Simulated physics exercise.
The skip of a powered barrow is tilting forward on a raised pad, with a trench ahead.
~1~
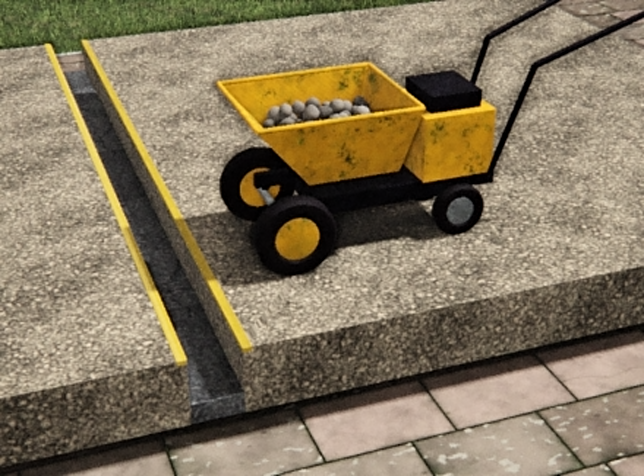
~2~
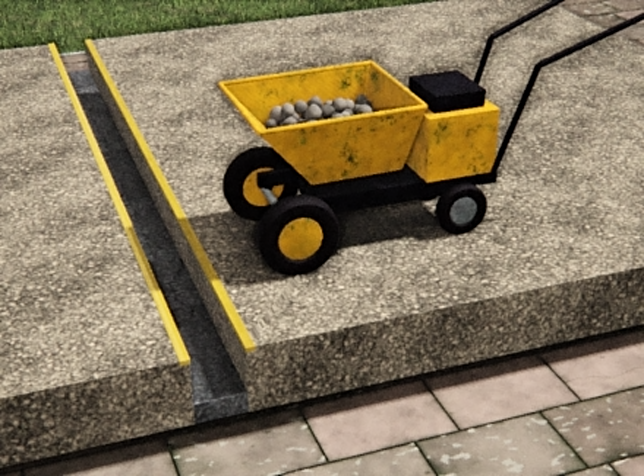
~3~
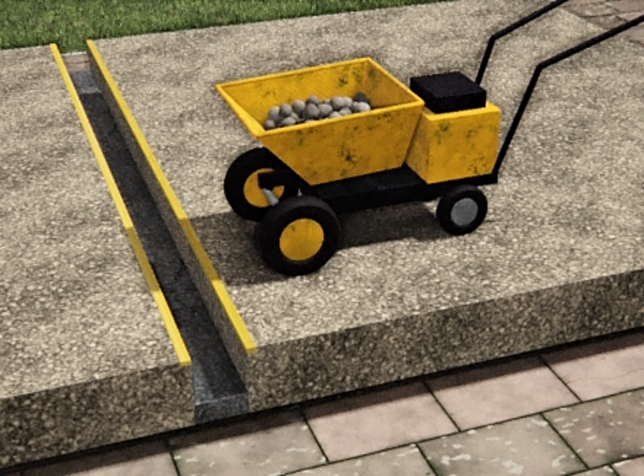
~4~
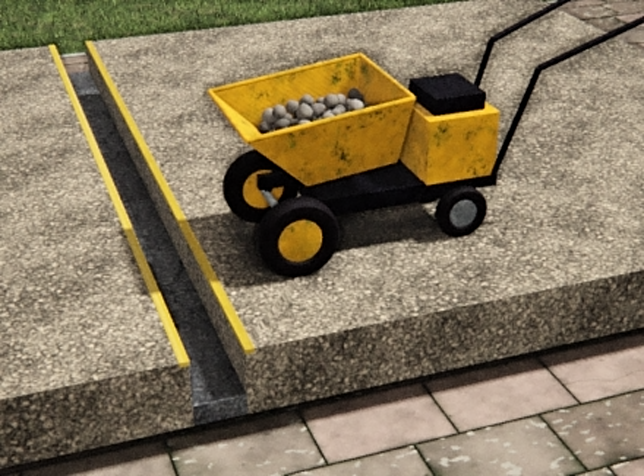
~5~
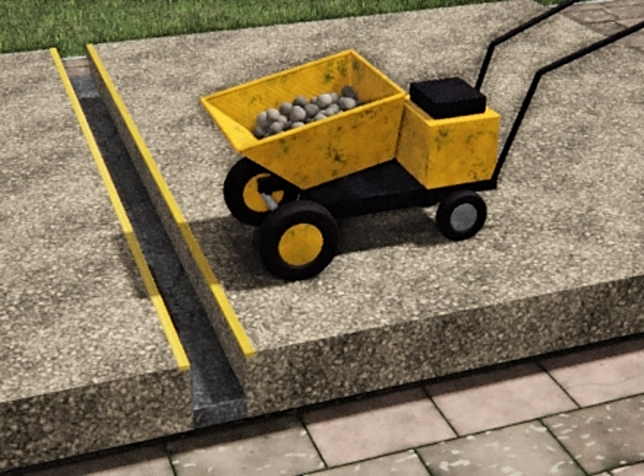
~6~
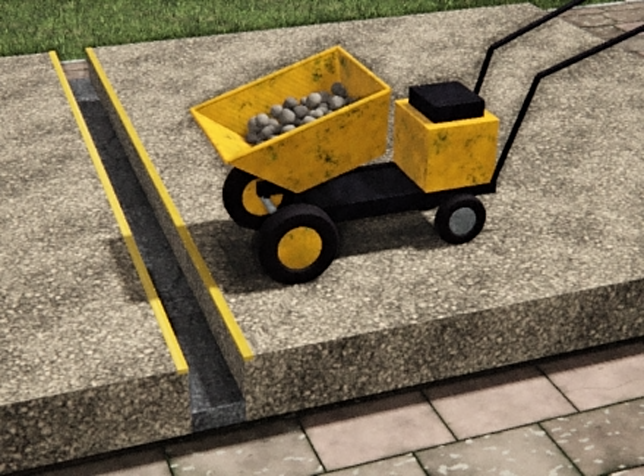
A yellow powered barrow loaded with rounded pebbles stood on a raised pad beside a narrow, yellow-edged trench. Its skip stayed level at first, then gradually tilted forward to the left, with the pebbles still inside.
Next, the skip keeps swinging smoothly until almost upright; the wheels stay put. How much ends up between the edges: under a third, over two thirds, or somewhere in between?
Under a third.
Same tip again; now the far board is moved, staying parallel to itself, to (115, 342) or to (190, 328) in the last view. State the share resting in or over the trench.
The first case gives close to 100 per cent and the second close to 0 per cent.
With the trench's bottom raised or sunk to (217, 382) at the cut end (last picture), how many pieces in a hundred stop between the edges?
20 %, roughly.
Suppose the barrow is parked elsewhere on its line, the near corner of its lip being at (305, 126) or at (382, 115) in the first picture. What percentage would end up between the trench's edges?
Well, you'd get roughly 100 per cent from the first place and roughly 20 per cent from the second.
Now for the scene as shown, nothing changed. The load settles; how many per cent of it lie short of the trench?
Close to 0 per cent.
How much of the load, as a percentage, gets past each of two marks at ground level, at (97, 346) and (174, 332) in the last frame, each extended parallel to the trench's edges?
Around 20 per cent for the first, and 80 per cent for the second.
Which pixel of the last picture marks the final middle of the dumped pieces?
I'd say the middle ends up at about (114, 276).
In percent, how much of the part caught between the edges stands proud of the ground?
My best guess is some 5 per cent.
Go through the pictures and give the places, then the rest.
The first picture shows lip of the skip (258, 132), level; top of the load (339, 131), river pebbles; first edge of the trench (229, 312); far edge (166, 324), the trench under half as wide as the skip, and about as deep as wide.
The second picture shows lip of the skip (259, 133), level; top of the load (341, 130).
The third picture shows lip of the skip (256, 136), tipped barely; top of the load (355, 122).
The fourth picture shows lip of the skip (247, 141), tipped a little; top of the load (338, 114).
The fifth picture shows lip of the skip (238, 151), tipped a little; top of the load (331, 114).
The sixth picture shows lip of the skip (227, 162), tipped clearly; top of the load (337, 106); first edge of the trench (230, 321); far edge (168, 332).
Just after the last frame, skip tipped steeply; every one in the skip.
A moment on, skip tipped right over; the larger part in the skip; just a few in or heaped over the trench; about a tenth beyond it; just a few falling.
Further on, skip tipped right over; about a tenth in the skip; about a tenth in or heaped over the trench; the larger part beyond it.
When it is over, skip tipped right over; just a few in the skip; roughly a quarter in or heaped over the trench; the larger part beyond it.
